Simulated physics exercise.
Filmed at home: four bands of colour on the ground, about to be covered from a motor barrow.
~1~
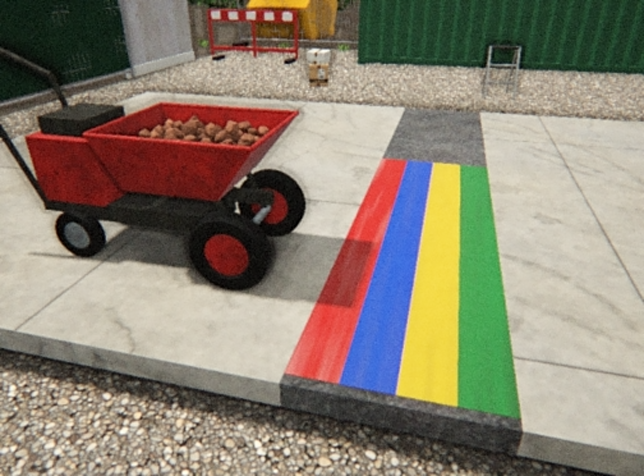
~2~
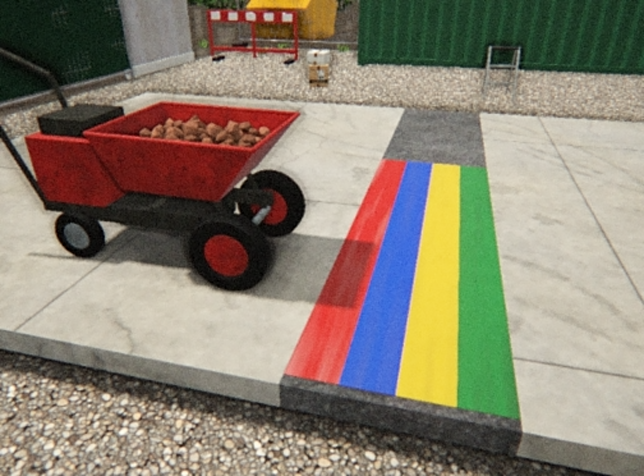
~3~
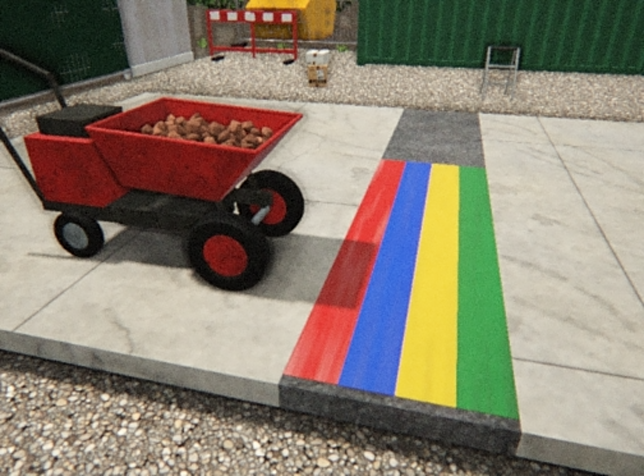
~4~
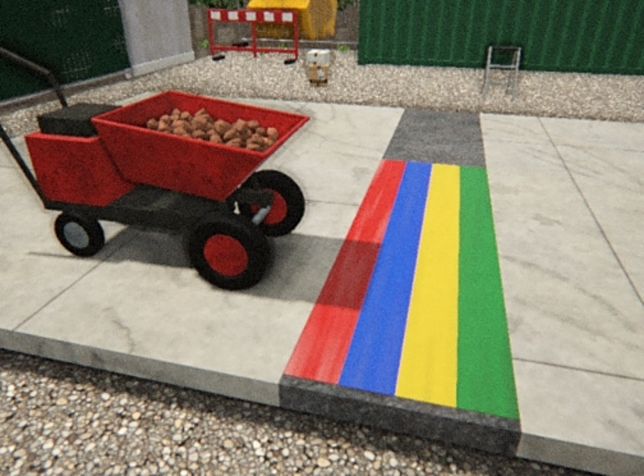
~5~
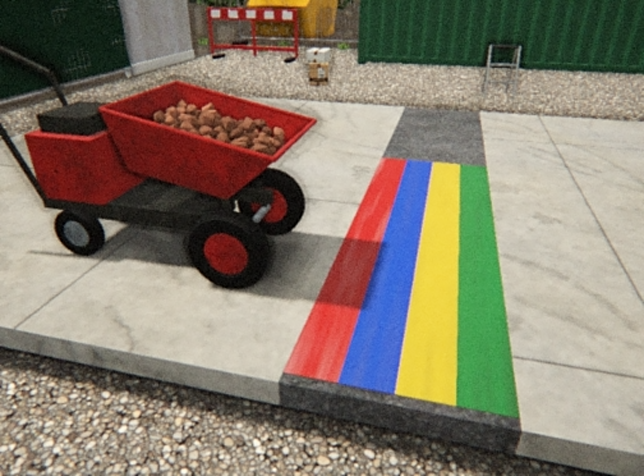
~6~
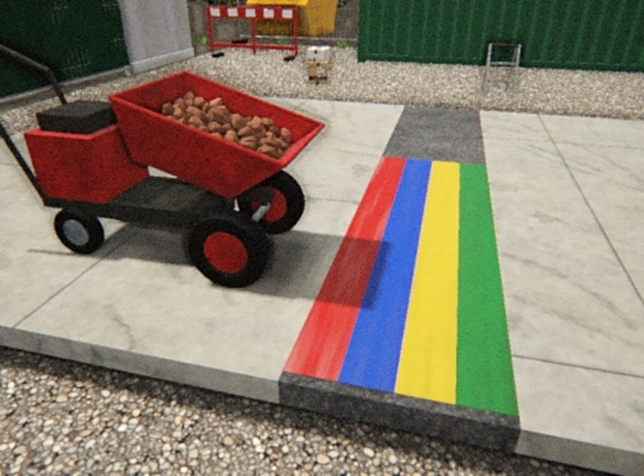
Red skip of a motor barrow loaded with rubble gradually tilting forward beside red, blue, yellow and green strips on paving.
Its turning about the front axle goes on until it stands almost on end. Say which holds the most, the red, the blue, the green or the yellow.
I would say the blue one.
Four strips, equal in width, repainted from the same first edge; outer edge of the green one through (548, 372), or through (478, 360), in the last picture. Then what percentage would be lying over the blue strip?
I'd estimate some 40 per cent, and then some 40 per cent.
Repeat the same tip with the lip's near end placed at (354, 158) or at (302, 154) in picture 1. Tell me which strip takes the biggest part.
Spot 1 - that green strip; spot 2 - the strip in yellow.
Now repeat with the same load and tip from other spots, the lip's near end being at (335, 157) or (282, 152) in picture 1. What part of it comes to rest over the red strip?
Some 0 % then some 0 %.
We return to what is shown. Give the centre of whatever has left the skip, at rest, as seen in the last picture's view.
About pixel (396, 270).
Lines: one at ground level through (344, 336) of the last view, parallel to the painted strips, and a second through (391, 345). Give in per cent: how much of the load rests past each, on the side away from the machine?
In order: 80 per cent, then 40 per cent.
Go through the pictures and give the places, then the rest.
In the first picture, lip of the skip (252, 150), level; top of the load (201, 135), lumps of rubble; red strip (329, 331); blue strip (379, 339); yellow strip (431, 348); green strip (485, 357).
In the second picture, lip of the skip (253, 151), level; top of the load (191, 130).
In the third picture, lip of the skip (257, 153), tipped barely; top of the load (182, 140).
In the fourth picture, lip of the skip (265, 156), tipped a little; top of the load (187, 136).
In the fifth picture, lip of the skip (274, 160), tipped a little; top of the load (180, 128).
In the sixth picture, lip of the skip (284, 166), tipped clearly; top of the load (188, 121); red strip (328, 329); blue strip (377, 337); yellow strip (429, 346); green strip (484, 355).
Just after the last frame, skip tipped steeply; every one in the skip.
A moment on, skip tipped right over; the larger part in the skip; about a tenth over the red strip; roughly a quarter over the blue strip; just a few over the yellow strip; just a few falling.
Further on, skip tipped right over; about a tenth in the skip; roughly a quarter over the red strip; roughly a third over the blue strip; roughly a quarter over the yellow strip; about a tenth over the green strip; just a few off the paint.
When it is over, skip tipped right over; about a tenth in the skip; roughly a quarter over the red strip; roughly a third over the blue strip; roughly a quarter over the yellow strip; about a tenth over the green strip; just a few off the paint.
